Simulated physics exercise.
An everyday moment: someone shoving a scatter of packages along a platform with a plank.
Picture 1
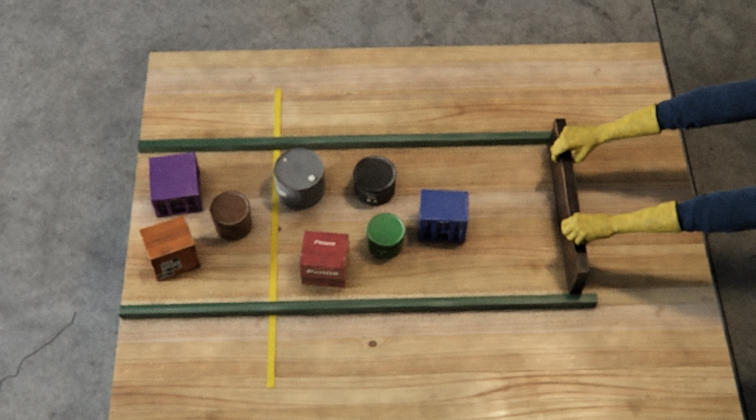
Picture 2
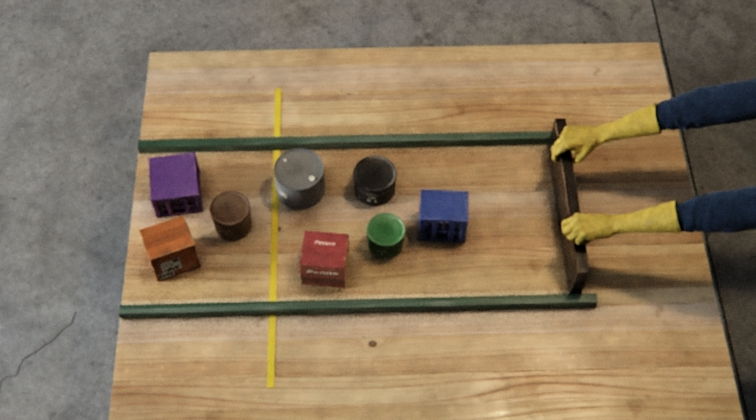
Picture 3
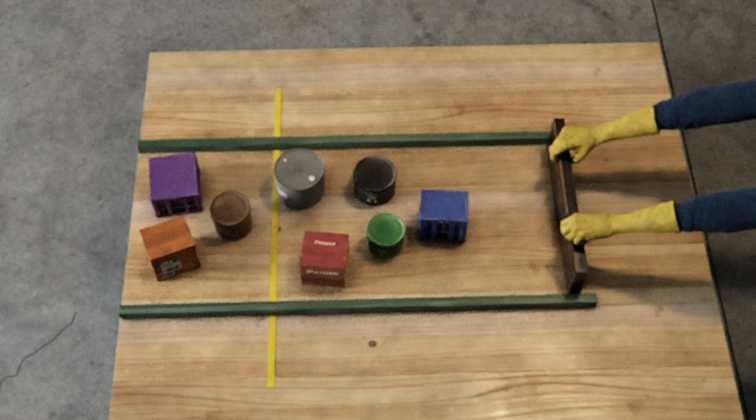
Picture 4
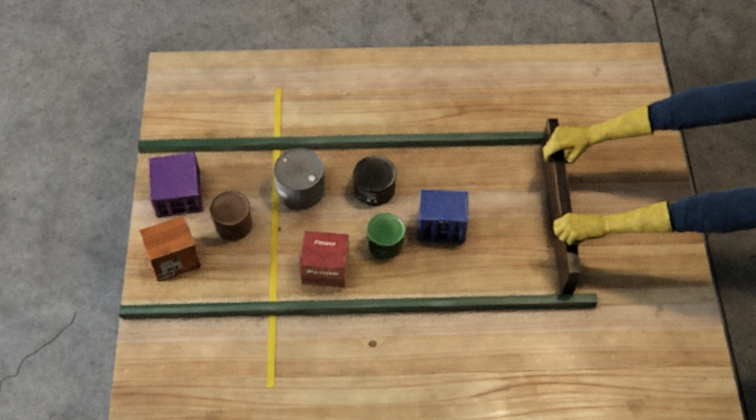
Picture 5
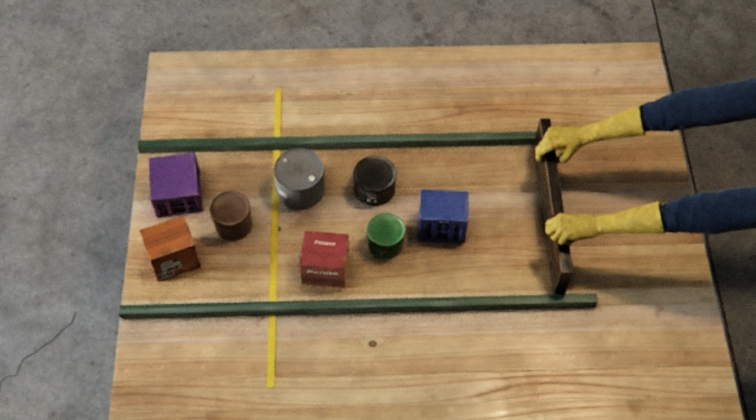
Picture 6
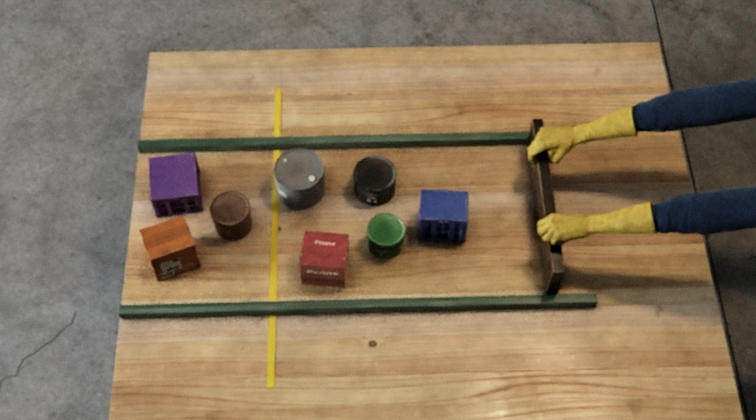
At first, gloved hands hold a dark plank upright at the right of a wooden table, with colourful boxes and round containers scattered between two green rails and a yellow tape line crossing them. Then the hands slide the plank slightly left, still clear of the blue box, while the items stay still.
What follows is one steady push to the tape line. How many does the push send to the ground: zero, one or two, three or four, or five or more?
The number that fall off is zero.
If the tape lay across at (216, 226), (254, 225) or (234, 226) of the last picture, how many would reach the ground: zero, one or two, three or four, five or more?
The falls would be one to two; none at all; either one or two.
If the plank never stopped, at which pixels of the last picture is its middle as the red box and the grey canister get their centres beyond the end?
Its middle is around (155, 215) and around (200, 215).
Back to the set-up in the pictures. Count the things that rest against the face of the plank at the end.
That makes 3.
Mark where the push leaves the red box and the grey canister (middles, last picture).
About (250, 269), and the other about (208, 176).
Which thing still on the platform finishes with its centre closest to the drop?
That is the purple crate.
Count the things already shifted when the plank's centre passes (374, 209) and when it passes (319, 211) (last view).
The counts are 4 and 6.
Soon after, none off yet; purple crate at rest near (176, 185); orange parcel at rest near (171, 249); brown pail at rest near (232, 216).
At rest, the number that fall off is zero.
